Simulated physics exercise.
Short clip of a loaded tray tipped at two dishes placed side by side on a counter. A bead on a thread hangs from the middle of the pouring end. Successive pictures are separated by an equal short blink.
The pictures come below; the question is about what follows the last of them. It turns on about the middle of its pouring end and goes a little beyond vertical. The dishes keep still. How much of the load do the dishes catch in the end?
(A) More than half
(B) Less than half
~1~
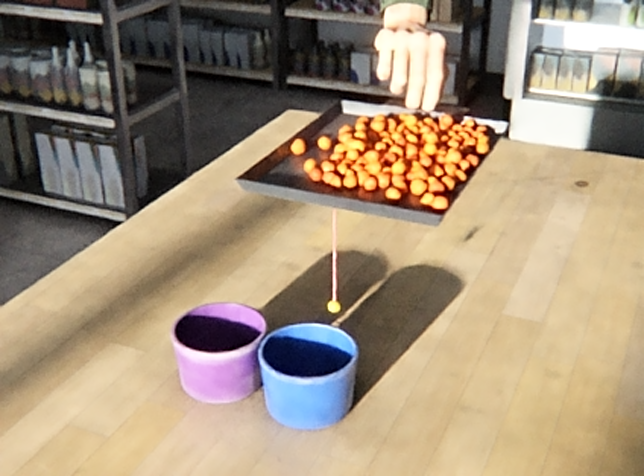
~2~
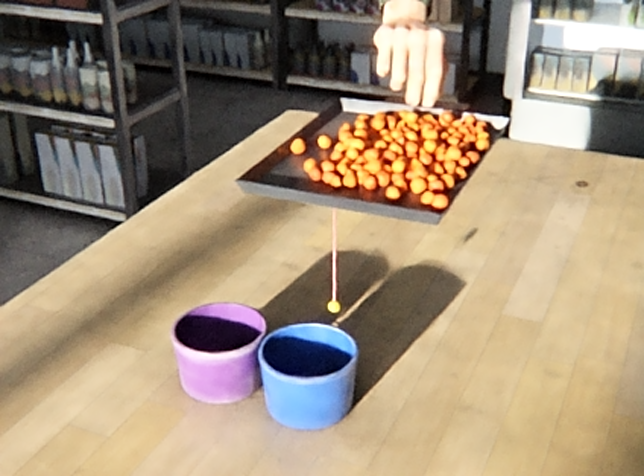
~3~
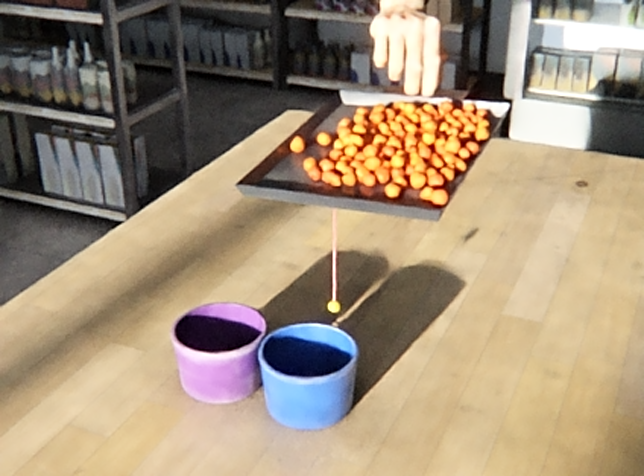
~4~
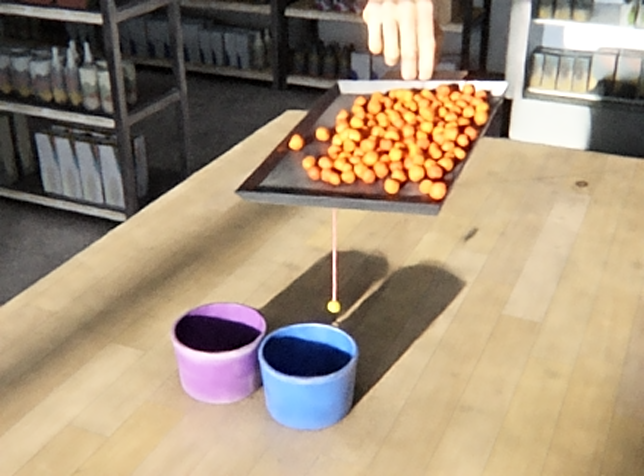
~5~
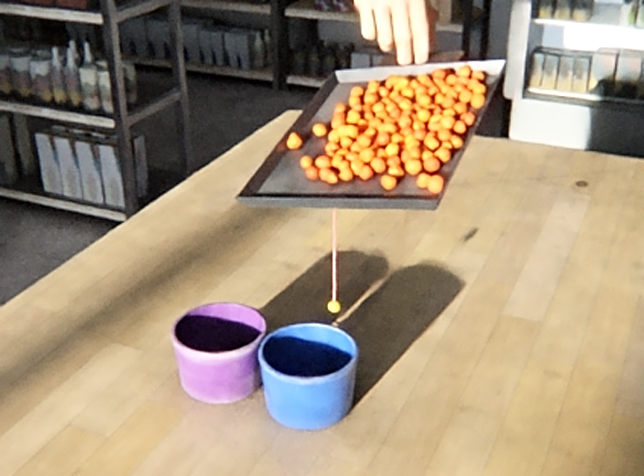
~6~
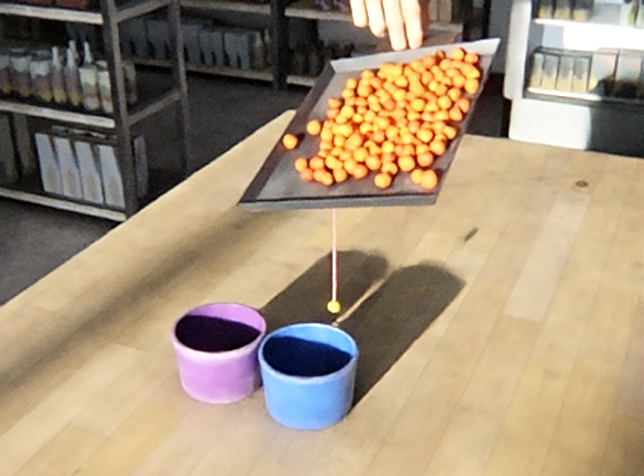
Less than half.
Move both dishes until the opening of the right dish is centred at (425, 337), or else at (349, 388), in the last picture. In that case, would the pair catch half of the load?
Earlier try a minority share, later try a minority share.
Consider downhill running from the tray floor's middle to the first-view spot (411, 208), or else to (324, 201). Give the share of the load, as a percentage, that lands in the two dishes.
10 % and 70 %.
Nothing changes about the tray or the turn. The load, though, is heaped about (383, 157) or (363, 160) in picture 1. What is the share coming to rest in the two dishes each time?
It would be 30 in a hundred, and then 30 in a hundred.
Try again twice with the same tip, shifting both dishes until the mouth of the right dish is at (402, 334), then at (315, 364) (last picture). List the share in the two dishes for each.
The first position comes out at 10 per cent, the other at 20 per cent.
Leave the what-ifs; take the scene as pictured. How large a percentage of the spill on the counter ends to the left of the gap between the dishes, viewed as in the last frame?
Reading: Around 60 %.
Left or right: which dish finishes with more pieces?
The one at left wins.
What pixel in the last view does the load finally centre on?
Near (234, 353), more or less.
Just after the last frame, tray tipped steeply; roughly half on the tray; just a few in the right dish; about a tenth in the left dish; about a tenth outside both; roughly a quarter in the air.
A moment on, tray tipped past a quarter turn; about a tenth in the right dish; roughly a quarter in the left dish; roughly two thirds outside both; just a few in the air.
Further on, tray tipped past a quarter turn; about a tenth in the right dish; roughly a quarter in the left dish; roughly two thirds outside both.
When it is over, tray tipped past a quarter turn; about a tenth in the right dish; roughly a quarter in the left dish; roughly two thirds outside both.
